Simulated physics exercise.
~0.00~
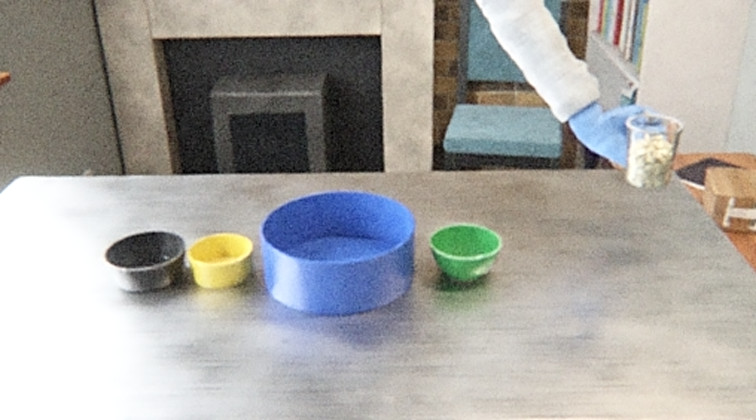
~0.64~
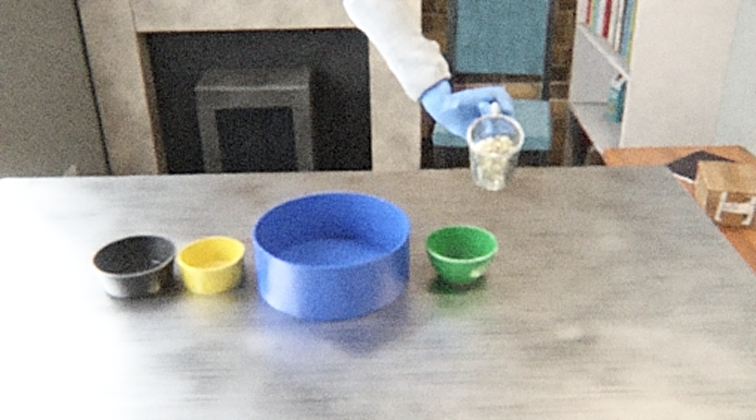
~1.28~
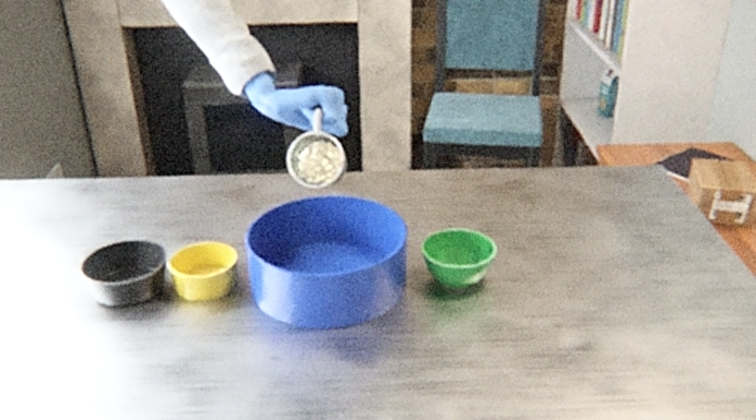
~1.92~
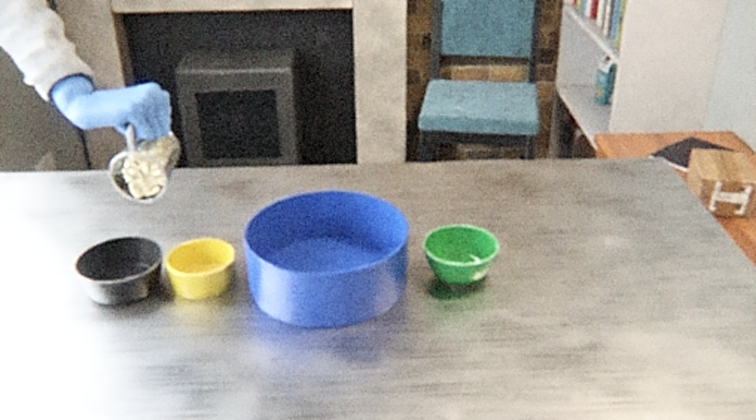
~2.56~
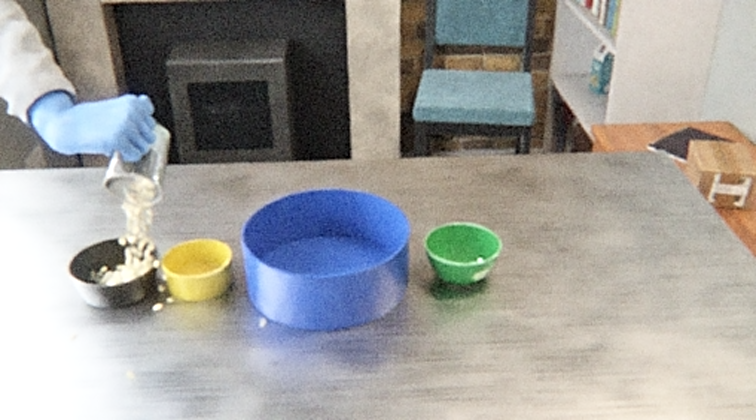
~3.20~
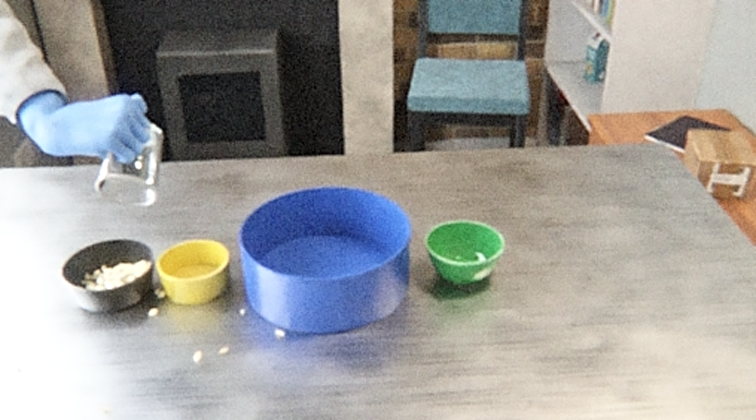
In this clip, a blue-gloved hand carries a clear cup of white beans leftward past a green bowl, blue pot and yellow dish, then tips it over the black dish, where most beans land while a few end up scattered on the table.
